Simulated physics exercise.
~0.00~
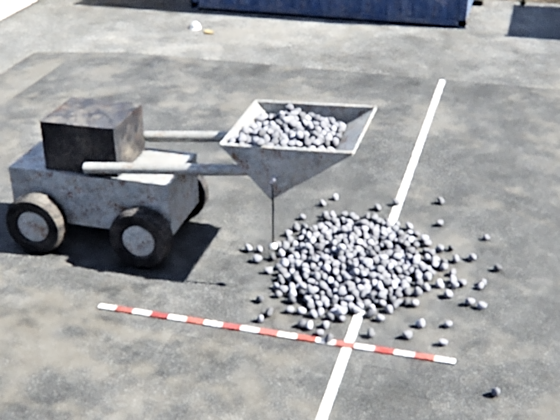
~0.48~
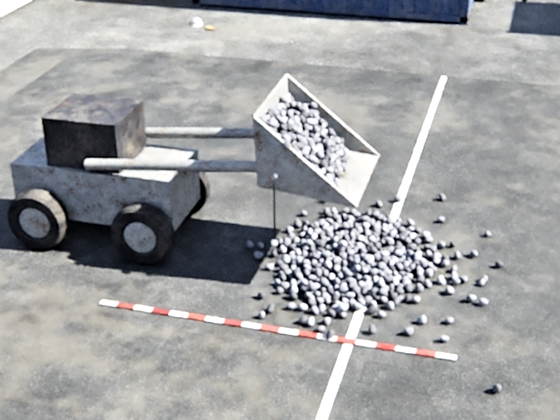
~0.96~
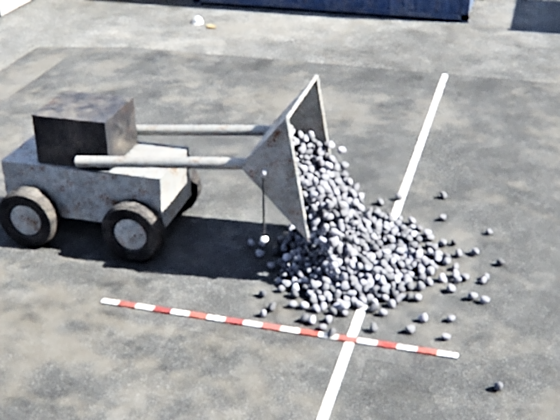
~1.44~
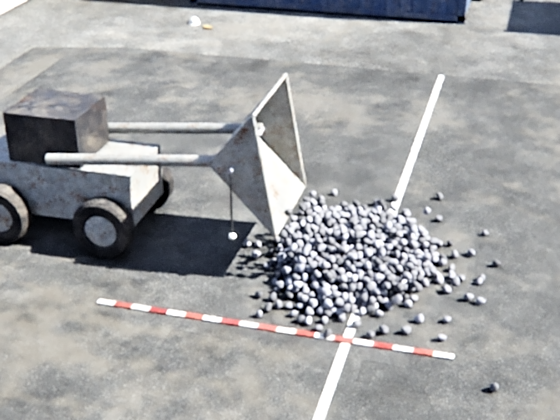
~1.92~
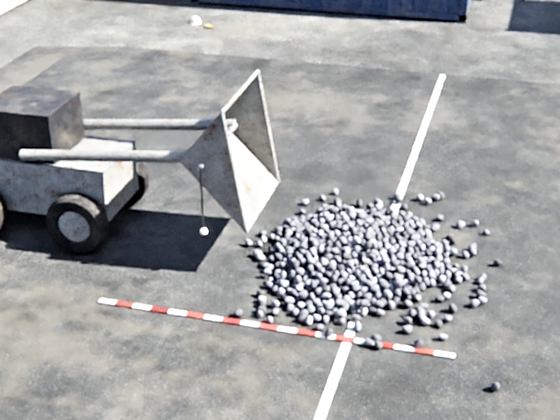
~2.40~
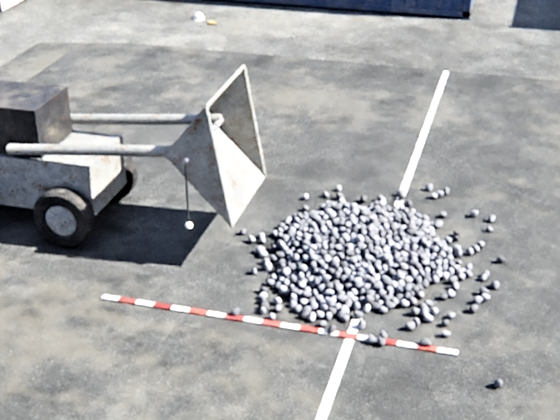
The video shows a small wheeled loader tipping its bucket so round grey stones pour onto an existing pile lying across a painted white line, then backing away to the left with the emptied bucket still tilted, leaving a broader heap spread over the line.
